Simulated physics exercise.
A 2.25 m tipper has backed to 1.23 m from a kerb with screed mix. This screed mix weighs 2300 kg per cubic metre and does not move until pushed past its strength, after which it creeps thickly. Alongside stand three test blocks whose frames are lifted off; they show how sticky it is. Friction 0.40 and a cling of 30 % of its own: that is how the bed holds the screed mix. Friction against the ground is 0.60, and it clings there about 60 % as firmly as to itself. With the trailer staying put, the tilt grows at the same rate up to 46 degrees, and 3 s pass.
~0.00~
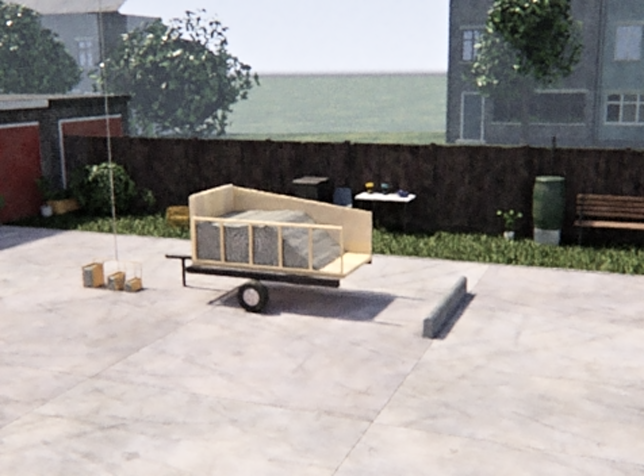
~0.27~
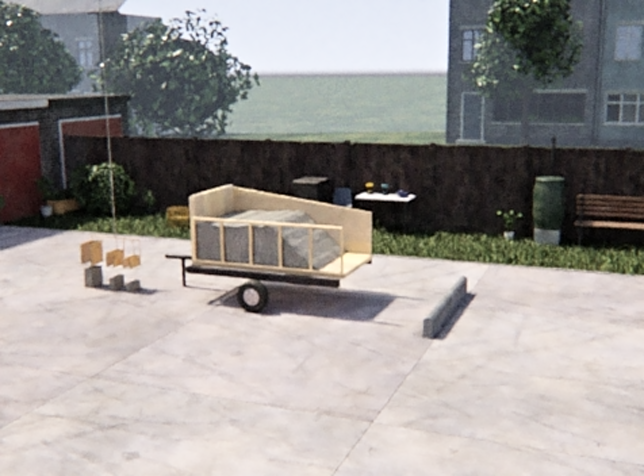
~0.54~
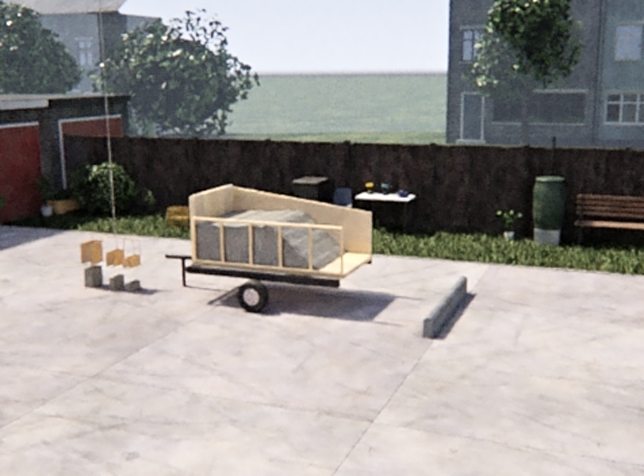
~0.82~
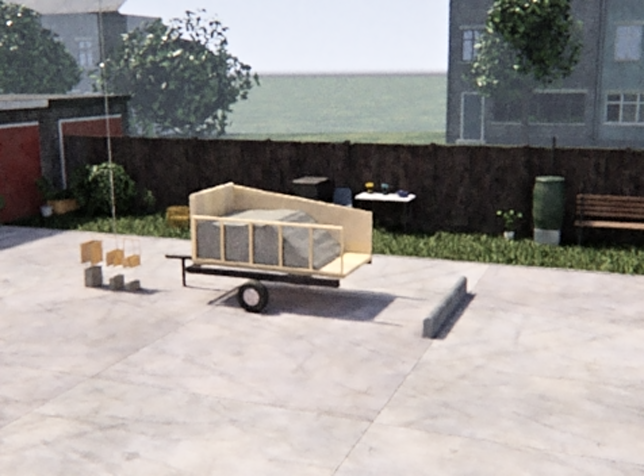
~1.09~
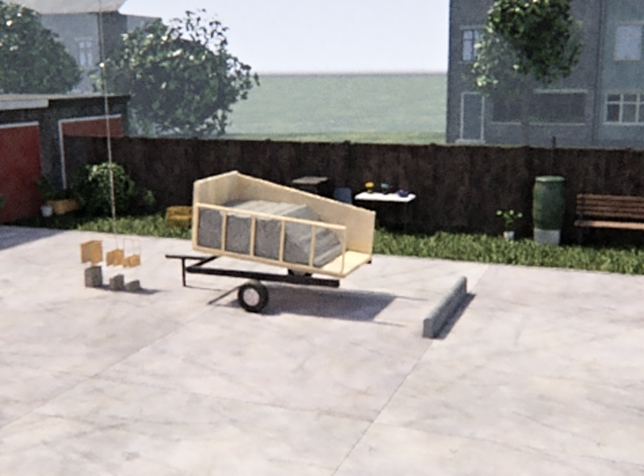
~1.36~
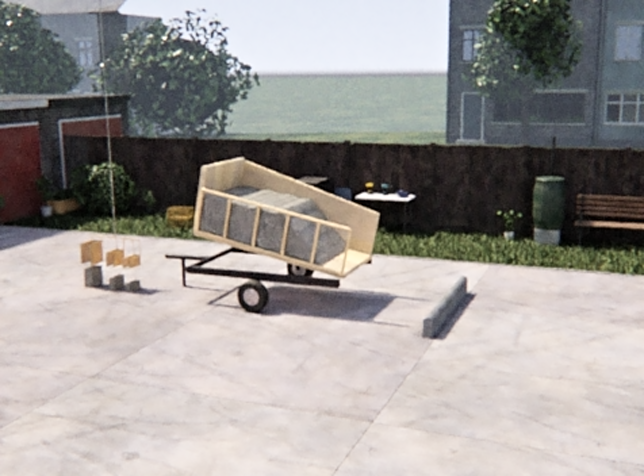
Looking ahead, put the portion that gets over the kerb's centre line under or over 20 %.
Beyond 20 %.
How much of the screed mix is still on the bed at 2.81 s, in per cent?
That share is about 75 %.
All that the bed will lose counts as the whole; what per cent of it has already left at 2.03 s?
It stands at about 0 percent.
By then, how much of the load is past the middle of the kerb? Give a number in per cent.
That share is some 30 percent.
After 2.03 s, the tilt is 26 degrees, all is on the bed and 0 % past the kerb's middle.
After 2.81 s, the tilt is 43 degrees, 76 % is on the bed and 0 % past the kerb's middle.
After 3.60 s, the tilt is 46 degrees, none is on the bed and 28 % past the kerb's middle.
After 4.39 s, the tilt is 46 degrees, none is on the bed and 30 % past the kerb's middle.
After 6.09 s, the tilt is 46 degrees, none is on the bed and 30 % past the kerb's middle.
